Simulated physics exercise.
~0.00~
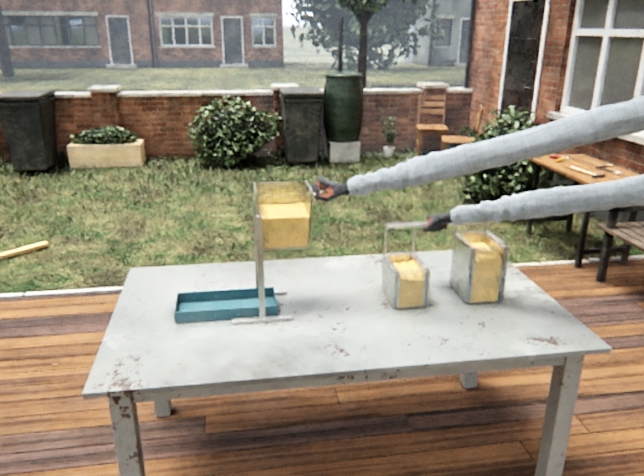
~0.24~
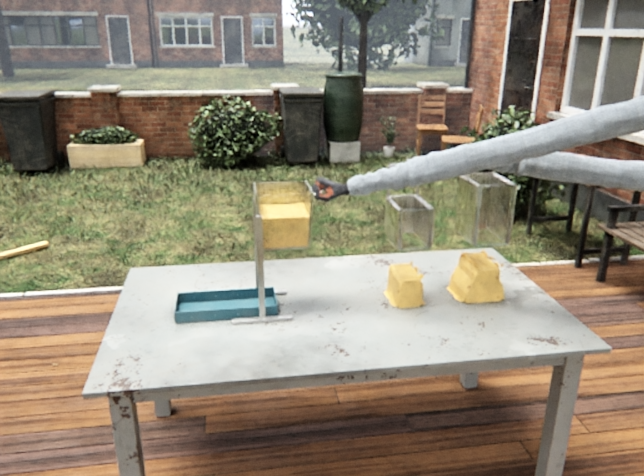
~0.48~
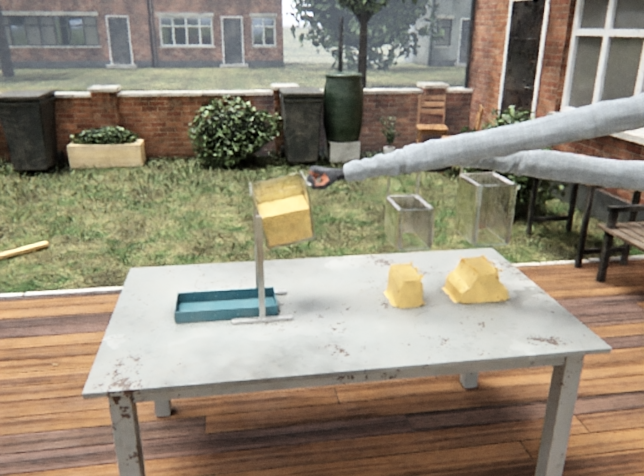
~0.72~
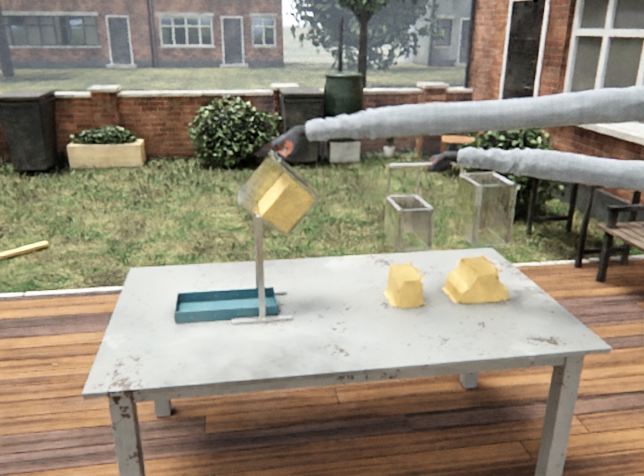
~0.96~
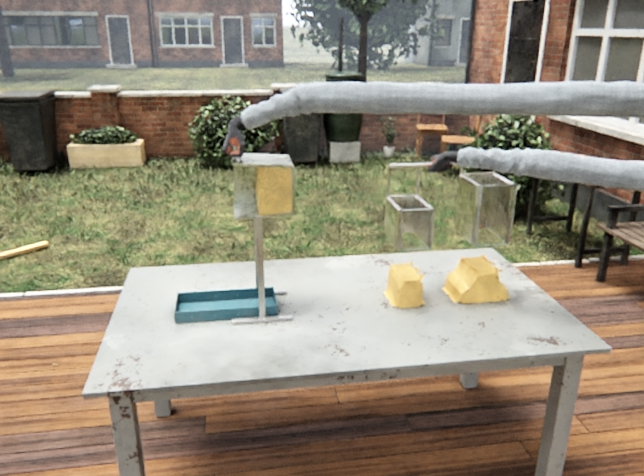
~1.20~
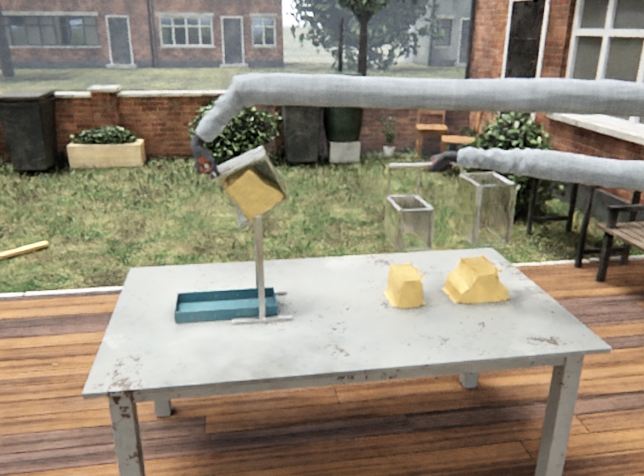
At the start, gloved-looking hands on long grey arms hold a clear container of yellow mash on a stand and a frame around two smaller filled moulds. The moulds lift away, leaving two blocks that sag, the right one more, then one hand turns the container leftward past sideways, mash still inside.
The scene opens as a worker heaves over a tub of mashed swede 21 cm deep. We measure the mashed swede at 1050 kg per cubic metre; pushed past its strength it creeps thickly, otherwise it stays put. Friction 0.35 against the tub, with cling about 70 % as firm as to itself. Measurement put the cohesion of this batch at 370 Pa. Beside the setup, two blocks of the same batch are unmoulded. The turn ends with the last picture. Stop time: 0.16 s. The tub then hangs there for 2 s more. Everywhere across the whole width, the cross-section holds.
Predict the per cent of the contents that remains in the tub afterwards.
Roughly 0 per cent remains.
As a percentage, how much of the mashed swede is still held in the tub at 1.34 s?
60 %, roughly.
After 1.34 s, the tub is at 117 degrees and holds 58 %.
After 1.51 s, the tub is at 117 degrees and holds 0 %.
After 1.68 s, the tub is at 117 degrees and holds 0 %.
After 1.85 s, the tub is at 117 degrees and holds 0 %.
After 3.20 s, the tub is at 117 degrees and holds 0 %.
